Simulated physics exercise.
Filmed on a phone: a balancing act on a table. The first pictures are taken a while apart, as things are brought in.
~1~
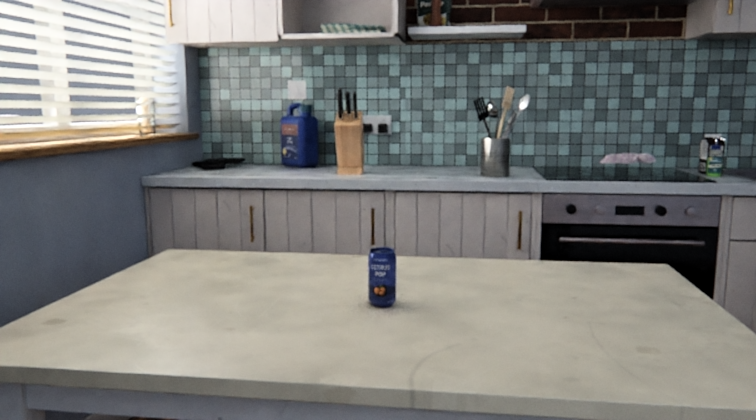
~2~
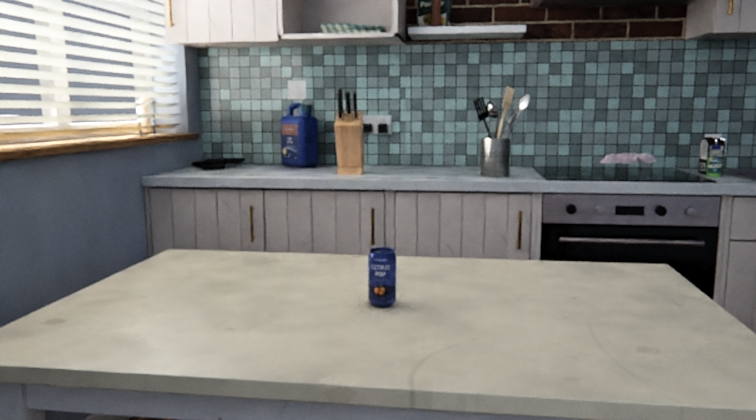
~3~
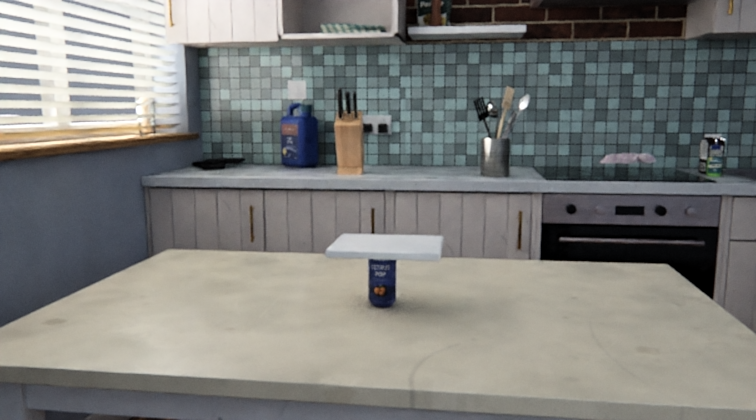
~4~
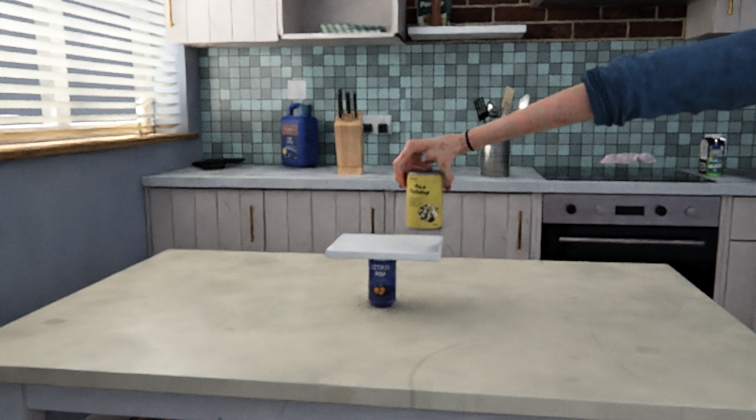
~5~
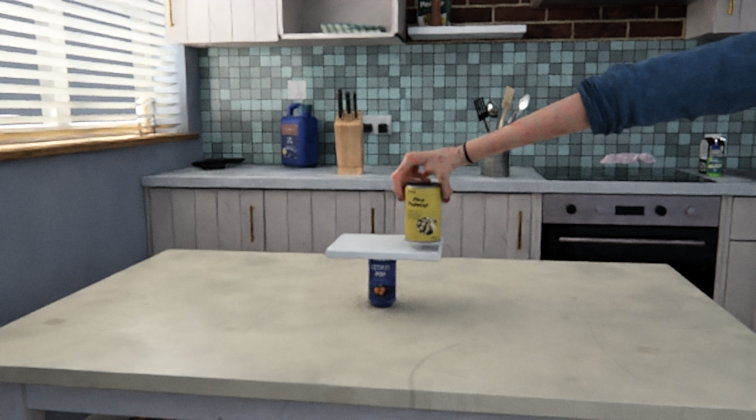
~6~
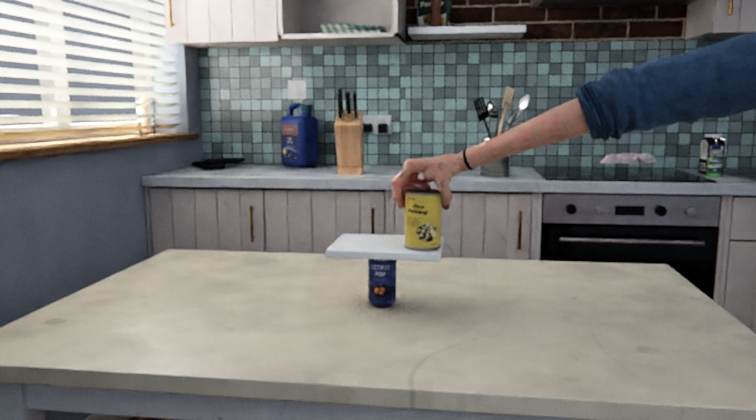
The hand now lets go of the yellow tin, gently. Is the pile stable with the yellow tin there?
The stack loses its balance.
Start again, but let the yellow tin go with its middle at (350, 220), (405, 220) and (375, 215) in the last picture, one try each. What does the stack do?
First, it loses its balance; second, it gives way; third, it holds.
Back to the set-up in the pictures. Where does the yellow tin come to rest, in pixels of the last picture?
Near (475, 300).
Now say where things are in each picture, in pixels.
In the first picture, the last thing is not in view yet.
In the second picture, the last thing is not in view yet.
In the third picture, the last thing is not in view yet; white lid (387, 246).
In the fourth picture, on its way; yellow tin (425, 200); white lid (387, 246).
In the fifth picture, on its way; yellow tin (423, 212); white lid (387, 246).
In the sixth picture, in place under the hand; yellow tin (423, 219); white lid (387, 246).
Then, 0.30 s past the last view, yellow tin now fallen; white lid rocked 49° from its first pose.
Then, 0.40 s past the last view, white lid on its side.
Then, 0.50 s past the last view, yellow tin resting near (475, 300).
Then, 0.70 s past the last view, white lid now fallen.
Finally, fallen, white lid and yellow tin; blue can still in place. Final places as the last picture's camera would see them, yellow tin near (476, 300). The stack comes apart.
